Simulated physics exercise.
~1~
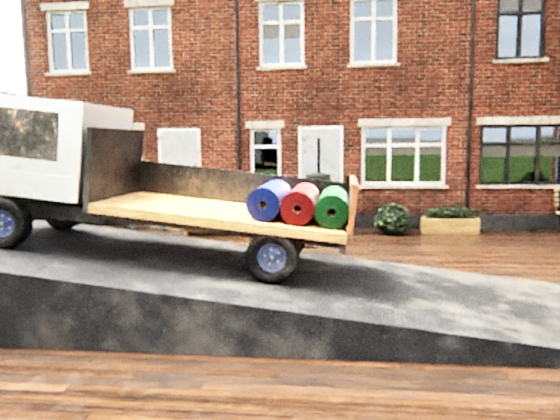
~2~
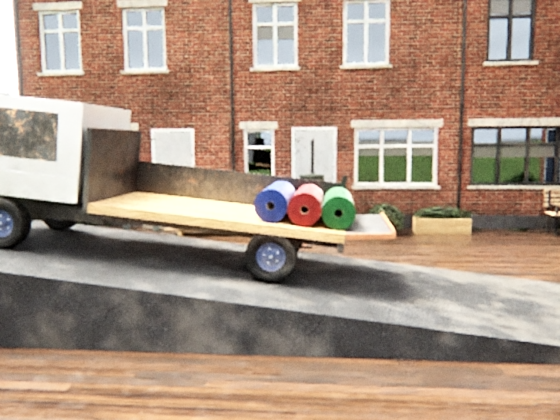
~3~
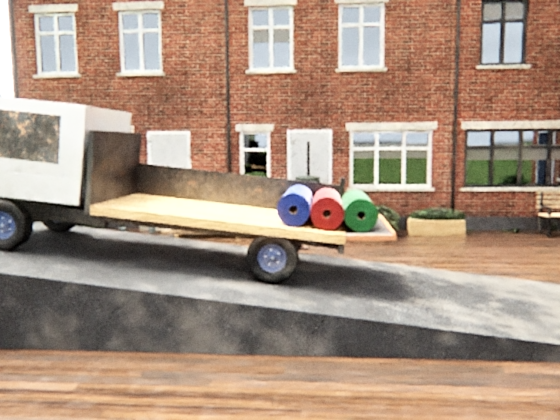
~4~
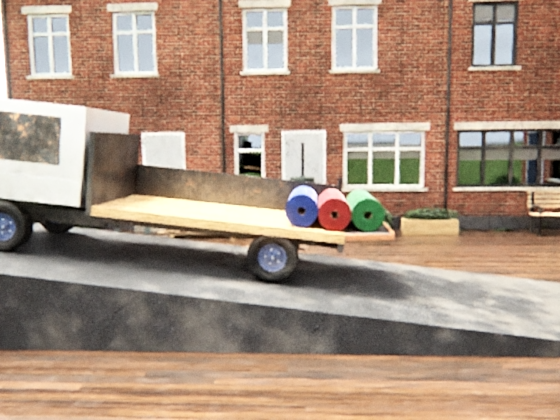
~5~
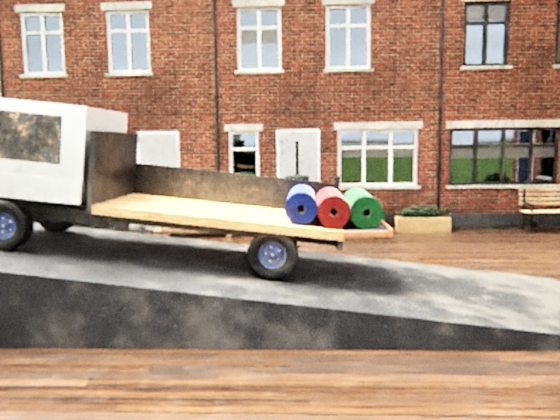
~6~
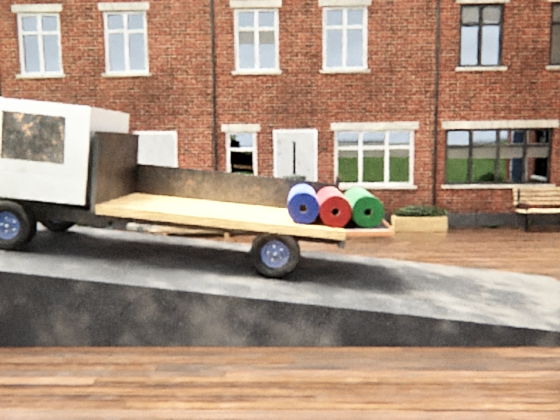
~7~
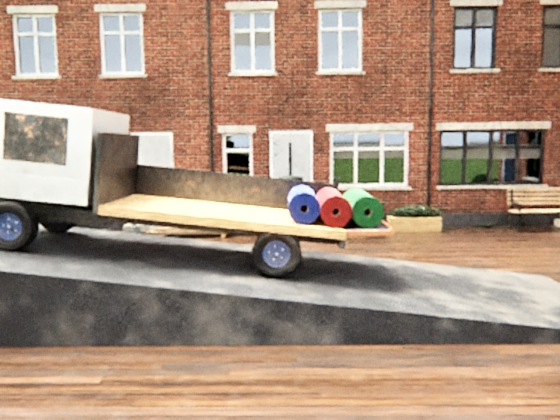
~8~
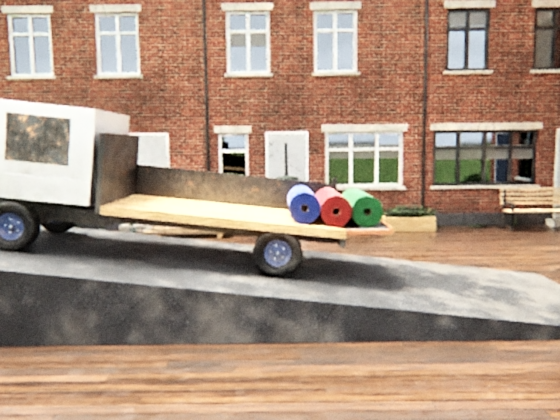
The video shows a flatbed truck on a slope before a brick building as its tailgate drops open and blue, red and green rolls shift a short way right, the green moving onto the lowered gate, where all three settle together without falling off.
